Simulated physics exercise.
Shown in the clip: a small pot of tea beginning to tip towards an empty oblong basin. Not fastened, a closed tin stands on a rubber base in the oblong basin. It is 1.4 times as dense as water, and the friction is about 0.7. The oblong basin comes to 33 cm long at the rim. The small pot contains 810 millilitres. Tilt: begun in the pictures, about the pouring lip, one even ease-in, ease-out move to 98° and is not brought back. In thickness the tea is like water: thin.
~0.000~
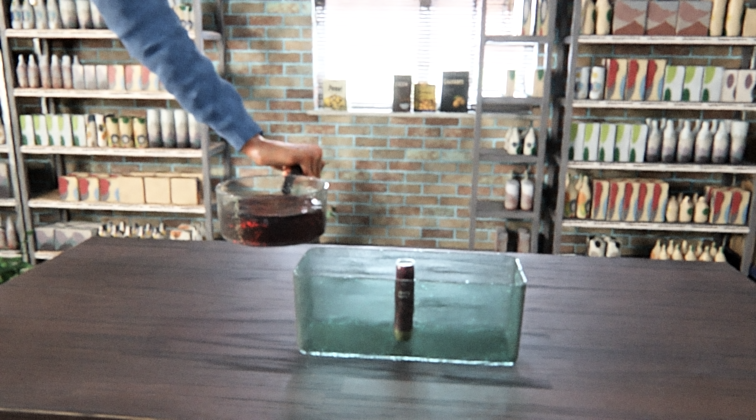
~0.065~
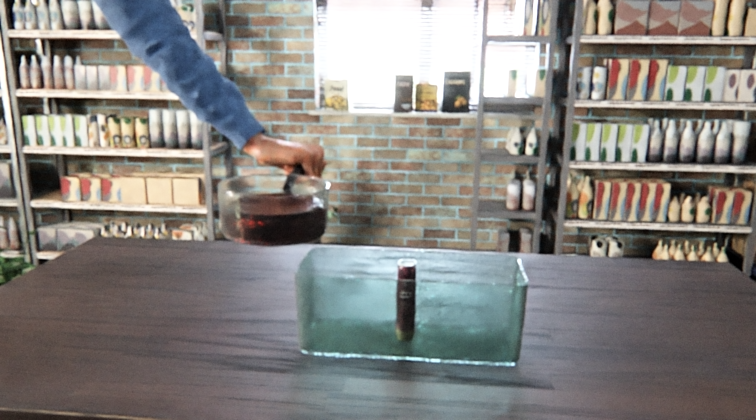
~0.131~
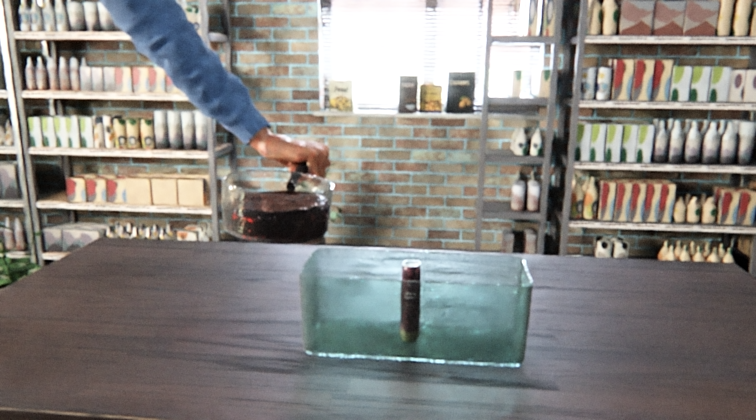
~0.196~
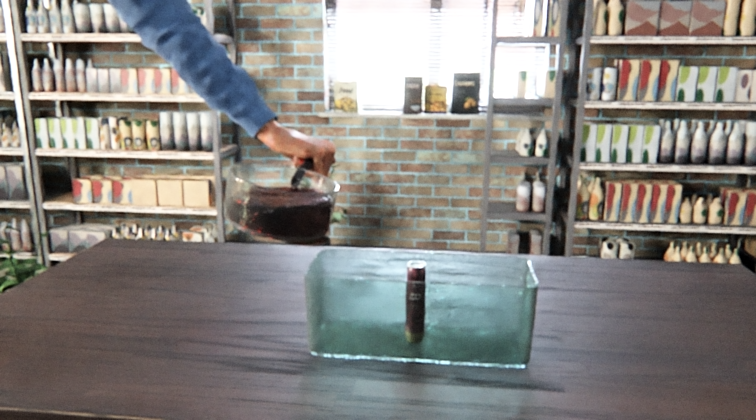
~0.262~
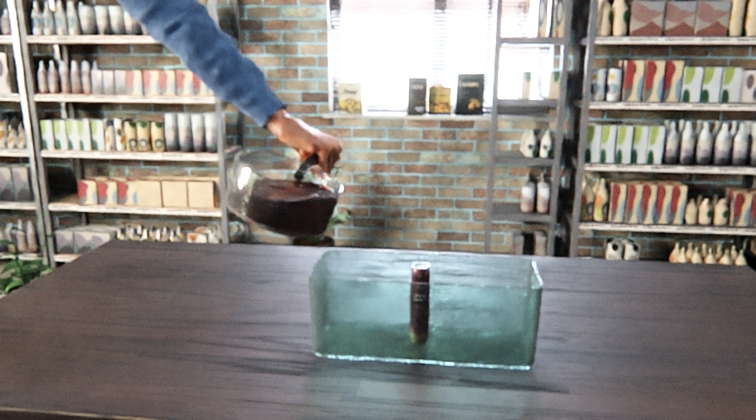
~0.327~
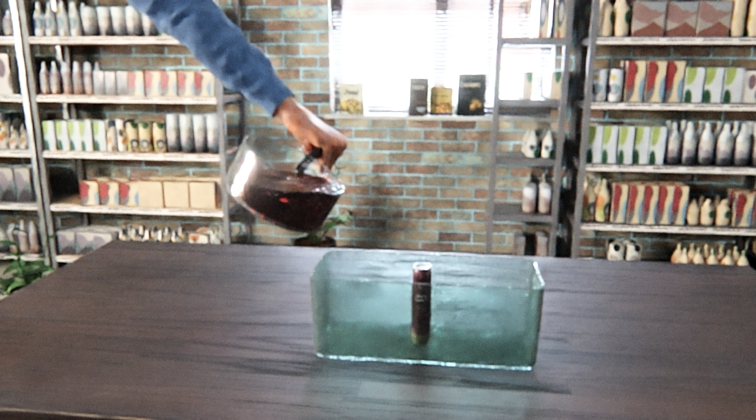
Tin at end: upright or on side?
Tipped.
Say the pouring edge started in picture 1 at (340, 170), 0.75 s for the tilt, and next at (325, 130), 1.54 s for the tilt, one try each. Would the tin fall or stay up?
Try 1: Still standing; try 2: Still standing.
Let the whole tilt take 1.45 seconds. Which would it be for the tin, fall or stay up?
In that case the tin stays vertical.
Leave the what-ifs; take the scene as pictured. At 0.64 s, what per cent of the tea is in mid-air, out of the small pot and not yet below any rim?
Roughly 48 percent.
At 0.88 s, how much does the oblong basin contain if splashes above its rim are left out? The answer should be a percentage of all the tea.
Roughly 76 %.
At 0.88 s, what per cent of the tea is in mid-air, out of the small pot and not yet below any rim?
It comes to some 14 percent of the total.
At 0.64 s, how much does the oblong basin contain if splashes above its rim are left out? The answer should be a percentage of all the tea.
Roughly 10 per cent.
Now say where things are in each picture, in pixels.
In the first picture, it leans 0°; its right rim is at (326, 189); the tea meets the walls at (225, 203) and (325, 207); the oblong basin's rim runs from (301, 261) to (521, 271); the tin's top is at (405, 266).
In the second picture, it leans 1°; its right rim is at (327, 189); the tea meets the walls at (226, 203) and (326, 205).
In the third picture, it leans 5°; its right rim is at (332, 190); the tea meets the walls at (229, 200) and (329, 202).
In the fourth picture, it leans 12°; its right rim is at (337, 191); the tea meets the walls at (232, 195) and (333, 198).
In the fifth picture, it leans 20°; its right rim is at (340, 192); the tea meets the walls at (234, 185) and (338, 194).
In the sixth picture, it leans 30°; its right rim is at (341, 193); the tea meets the walls at (233, 173) and (341, 188).
After 0.64 s the tilt is 81° and 43 per cent is still to pour; the tin stands where it began.
After 0.88 s the tilt is 98° and 9 per cent is still to pour; the tin leans 18°.
After 1.12 s the tilt is 98° and 1 per cent is still to pour; the tin lies on its side.
After 1.38 s the tilt is 98° and 0 per cent is still to pour; the tin lies on its side.
In the end the tin lies on its side.
